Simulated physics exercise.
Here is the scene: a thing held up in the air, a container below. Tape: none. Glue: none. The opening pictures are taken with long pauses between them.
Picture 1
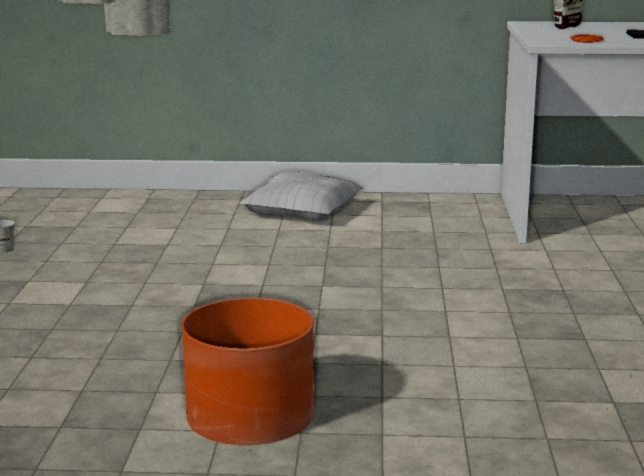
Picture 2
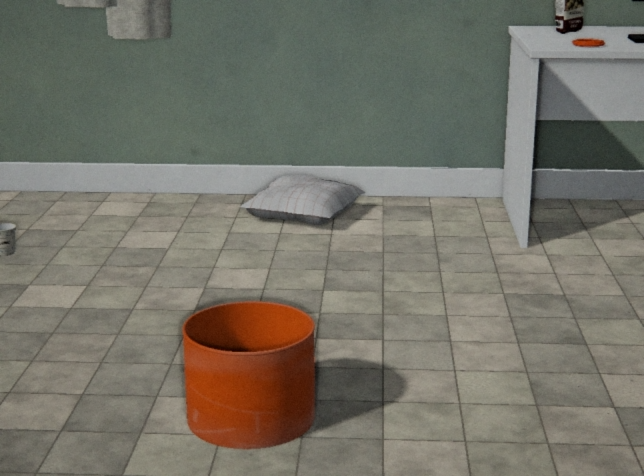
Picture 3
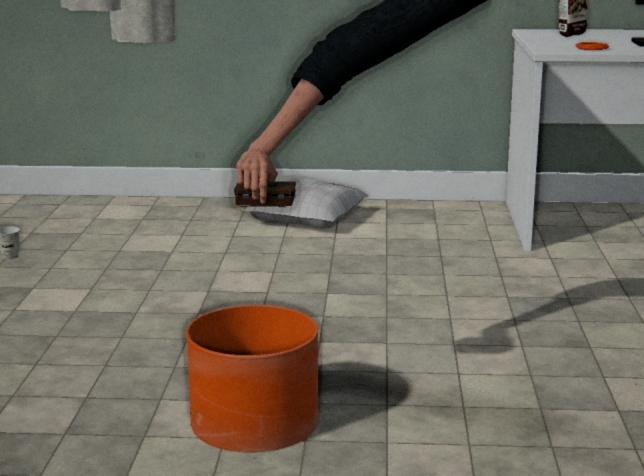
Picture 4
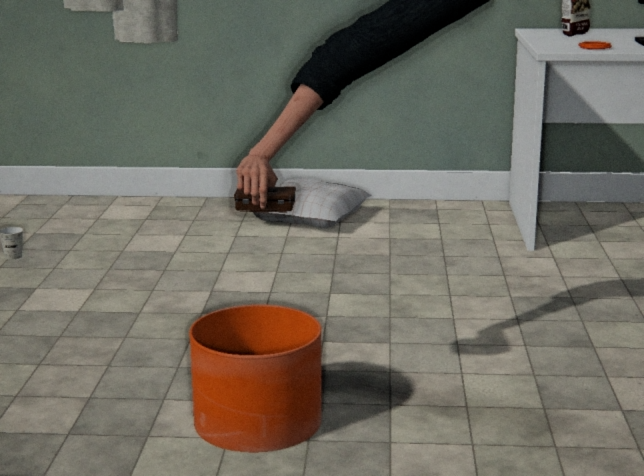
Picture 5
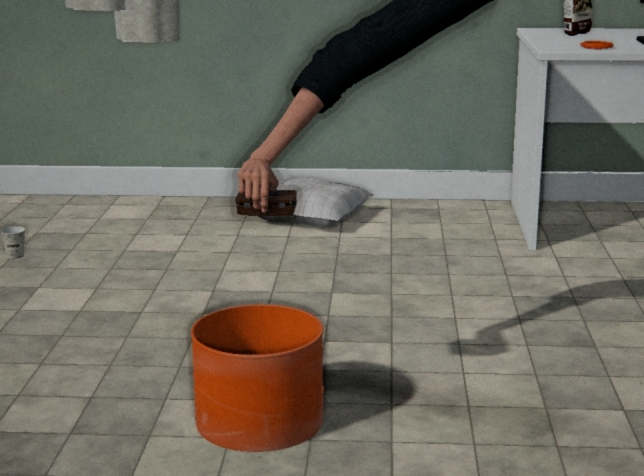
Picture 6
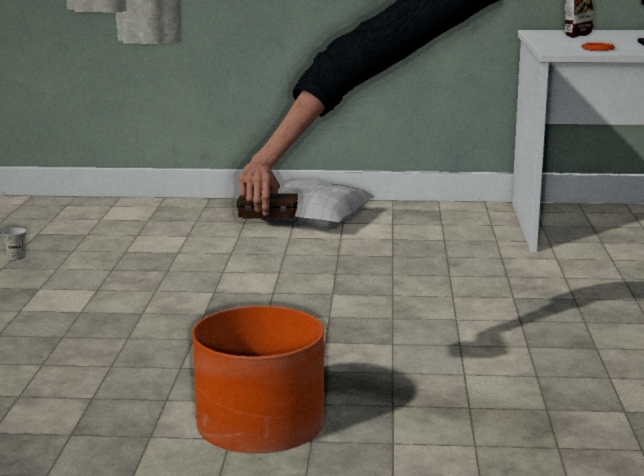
A hand holds a brown case by the grey cushion, behind an orange bucket.
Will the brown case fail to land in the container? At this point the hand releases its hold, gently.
No.
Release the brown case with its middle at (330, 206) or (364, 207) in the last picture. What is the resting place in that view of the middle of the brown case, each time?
Resting at (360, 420) and (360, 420).
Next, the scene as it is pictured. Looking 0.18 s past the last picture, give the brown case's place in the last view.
I'd expect it close to (269, 244) in the last view.
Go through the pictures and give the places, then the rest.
Bucket (249, 368), in the first frame.
Bucket (250, 372), in the second frame.
Still on the way; brown case (266, 193); bucket (254, 376), in the third frame.
Still on the way; brown case (265, 198); bucket (257, 376), in the fourth frame.
Still on the way; brown case (267, 202); bucket (259, 375), in the fifth frame.
In place, still held; brown case (268, 206); bucket (259, 377), in the sixth frame.
Then, 0.18 s later than the last frame, brown case shifted about its own width near (269, 244).
Then, 0.30 s later than the last frame, brown case dropping near (270, 334).
Then, 0.42 s later than the last frame, brown case fallen near (272, 406).
When it is over, the brown case drops into the container, near (272, 412).
